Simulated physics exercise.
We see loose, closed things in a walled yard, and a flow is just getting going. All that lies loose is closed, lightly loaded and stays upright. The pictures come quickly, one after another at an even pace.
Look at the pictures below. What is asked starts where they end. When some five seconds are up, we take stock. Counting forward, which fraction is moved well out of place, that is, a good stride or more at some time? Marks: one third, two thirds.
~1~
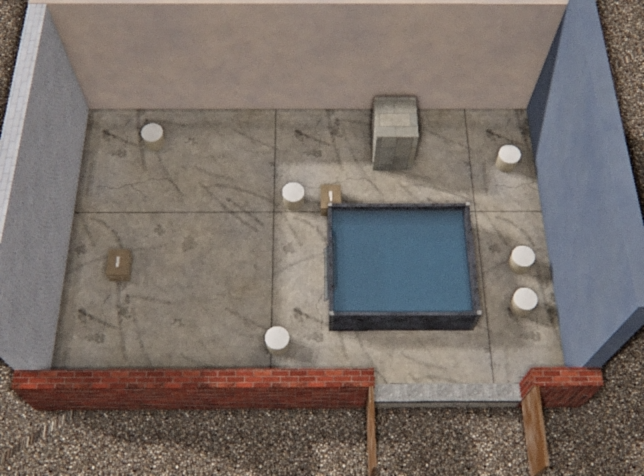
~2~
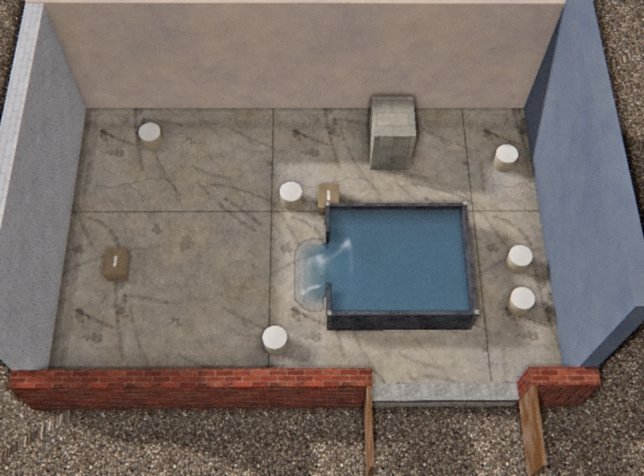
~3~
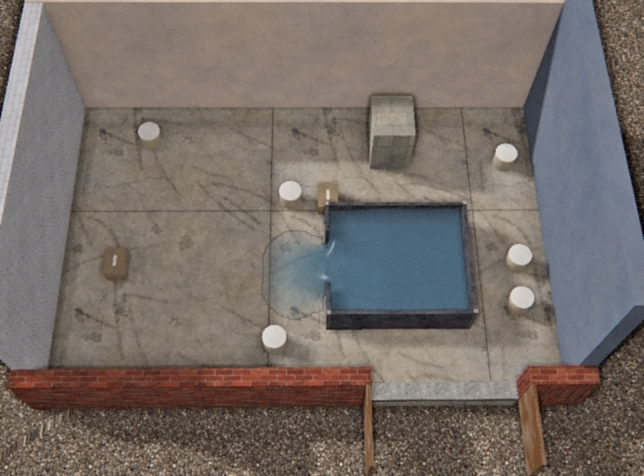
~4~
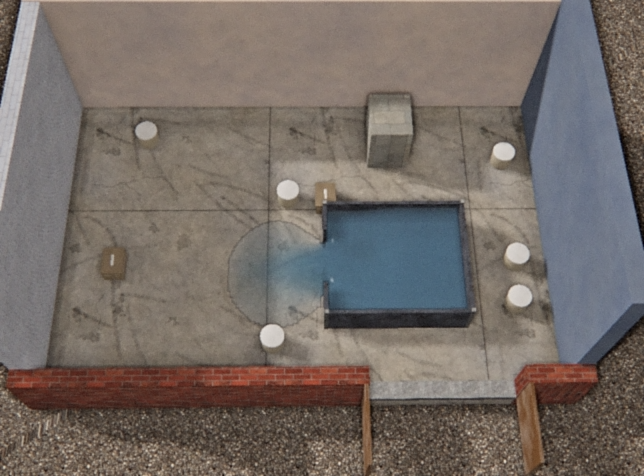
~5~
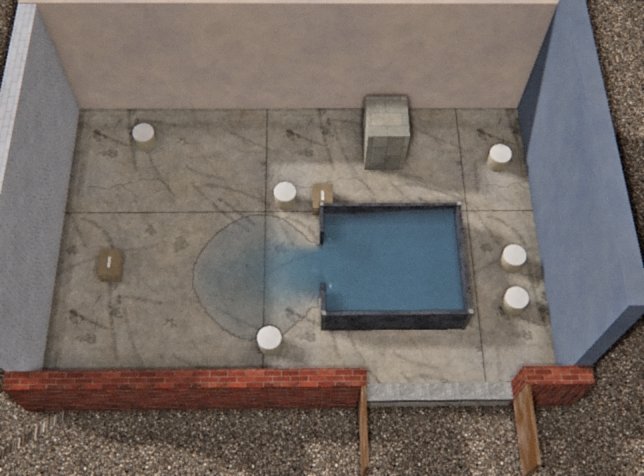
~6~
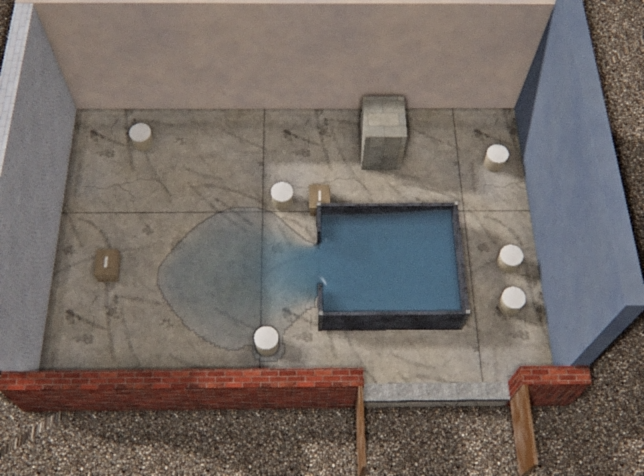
Shy of a third.
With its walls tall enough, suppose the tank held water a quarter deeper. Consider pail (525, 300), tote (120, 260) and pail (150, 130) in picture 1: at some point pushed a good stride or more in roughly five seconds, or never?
In that order: Never so far, that far or more, shifted that much.
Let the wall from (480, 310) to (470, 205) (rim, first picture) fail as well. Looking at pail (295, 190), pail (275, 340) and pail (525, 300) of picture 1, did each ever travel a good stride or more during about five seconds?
Listed in turn, never travels that far, ends up that far off, ends up that far off.
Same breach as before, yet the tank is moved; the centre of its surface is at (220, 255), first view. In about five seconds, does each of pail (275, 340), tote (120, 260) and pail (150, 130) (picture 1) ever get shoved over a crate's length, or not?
In order: Went well off, went well off, went well off.
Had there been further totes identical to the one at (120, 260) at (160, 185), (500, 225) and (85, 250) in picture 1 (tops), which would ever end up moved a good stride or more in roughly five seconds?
Shoved clear, stays put, shoved clear.
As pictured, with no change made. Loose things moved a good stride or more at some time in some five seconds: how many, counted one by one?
So, 1 of them.
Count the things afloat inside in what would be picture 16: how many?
I count 1.
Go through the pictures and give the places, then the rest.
The first picture shows a pail at (293, 192), on the bottom; a pail at (152, 132) rests on the ground; 0 of 8 have shifted.
The second picture shows a pail at (291, 191) rests on the ground; a pail at (149, 131) rests on the ground; 0 of 8 have shifted.
The third picture shows a pail at (290, 190), on the bottom; a pail at (149, 131), on the bottom; 0 of 8 have shifted.
The fourth picture shows a pail at (288, 190) rests on the ground; a pail at (146, 130), on the bottom; 0 of 8 have shifted.
The fifth picture shows a pail at (285, 191), on the bottom; a pail at (143, 132), on the bottom; 0 of 8 have shifted.
The sixth picture shows a pail at (282, 192) rests on the ground; a pail at (140, 132) rests on the ground; 0 of 8 have shifted.
A moment on, 0 of 8 are well off their spots; 0 afloat.
Next, 0 of 8 are well off their spots; 1 afloat.
Later, 0 of 8 are well off their spots; 1 afloat.
In the end, 1 of 8 are well off their spots, and 1 have been at some point; 2 afloat.
